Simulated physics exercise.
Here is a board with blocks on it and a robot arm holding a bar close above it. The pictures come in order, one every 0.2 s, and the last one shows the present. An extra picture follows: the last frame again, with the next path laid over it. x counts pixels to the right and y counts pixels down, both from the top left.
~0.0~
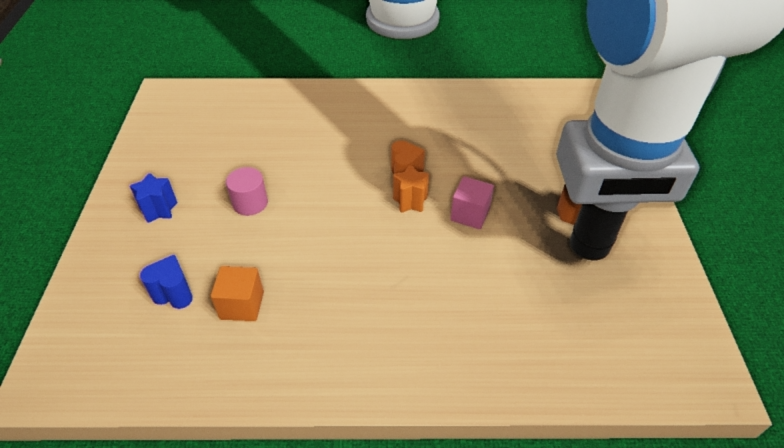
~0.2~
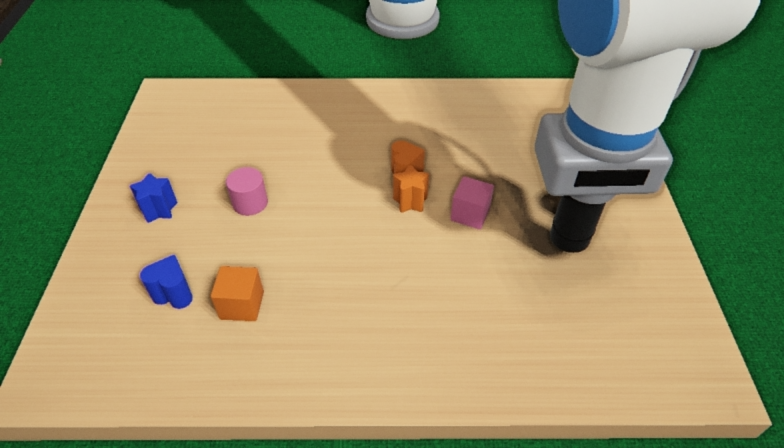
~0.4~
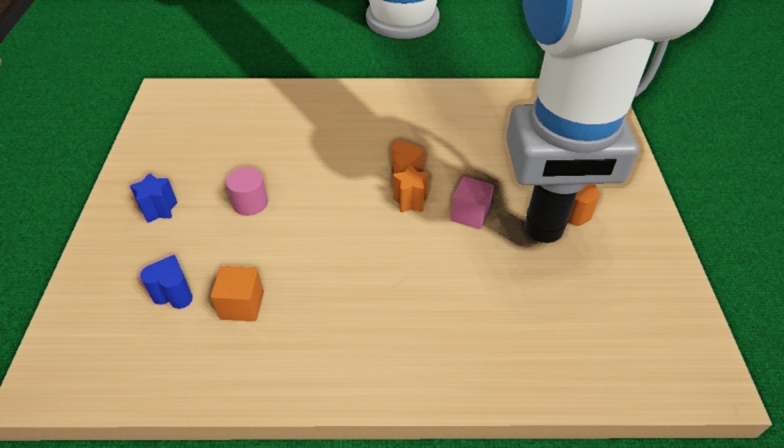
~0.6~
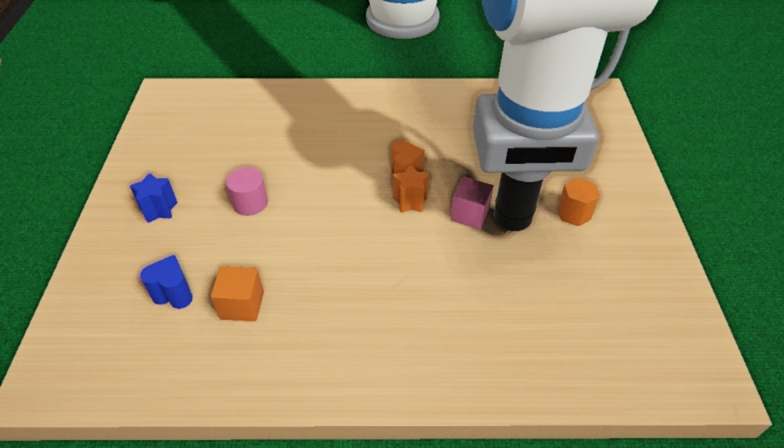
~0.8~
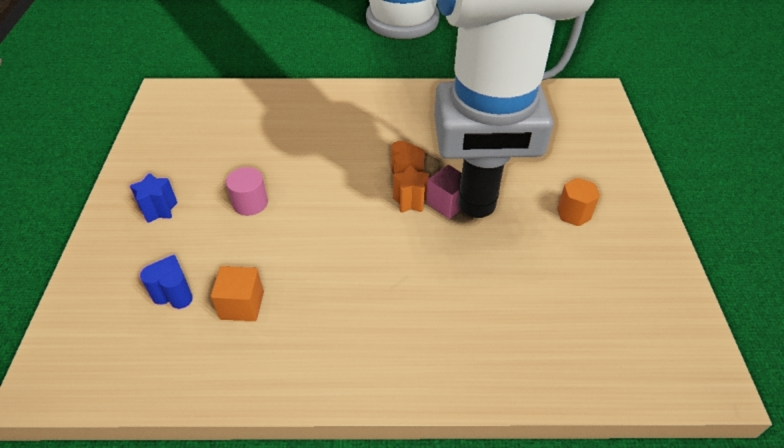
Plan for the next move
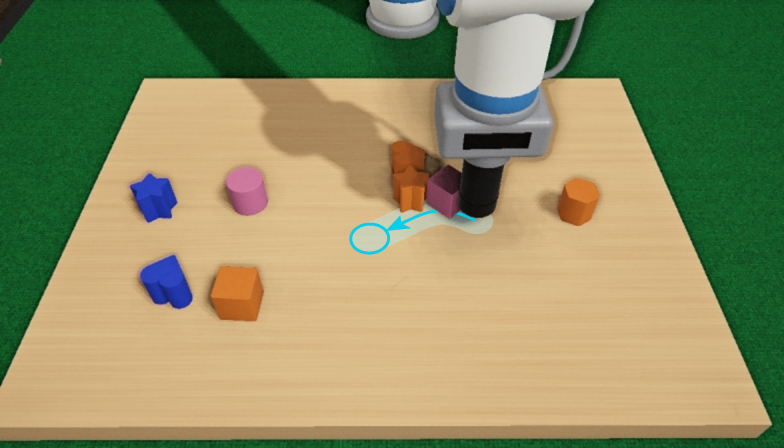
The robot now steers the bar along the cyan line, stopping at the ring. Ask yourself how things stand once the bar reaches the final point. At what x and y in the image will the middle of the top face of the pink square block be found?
Its top middle will sit at (421, 163).
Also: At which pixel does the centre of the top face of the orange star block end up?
In the picture, it is at (391, 175).
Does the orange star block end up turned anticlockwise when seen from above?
Yes, I think so.
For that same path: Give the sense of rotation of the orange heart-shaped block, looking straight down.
From above, the turn goes clockwise.
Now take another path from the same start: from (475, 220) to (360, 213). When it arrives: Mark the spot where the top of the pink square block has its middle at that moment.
I think it will end close to (429, 167).
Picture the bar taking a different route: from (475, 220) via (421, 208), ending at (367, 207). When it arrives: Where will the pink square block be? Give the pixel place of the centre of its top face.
I'd guess (408, 158).
Drawn move, from (475, 220) through (438, 211) and (403, 223) to (370, 238).
What follows on the original path. One third of the way, bar (438, 196); orange heart-shaped block (403, 149), turned 15° clockwise; orange star block (395, 174), turned 50° anticlockwise; pink square block (423, 165), turned 15° clockwise.
Two thirds of the way, bar (402, 209); orange heart-shaped block (402, 148), turned 20° clockwise; orange star block (391, 175), turned 35° anticlockwise; pink square block (421, 163), turned 15° clockwise.
At the end, bar (369, 224); orange heart-shaped block (402, 148), turned 20° clockwise; orange star block (391, 175), turned 35° anticlockwise; pink square block (421, 163), turned 15° clockwise.
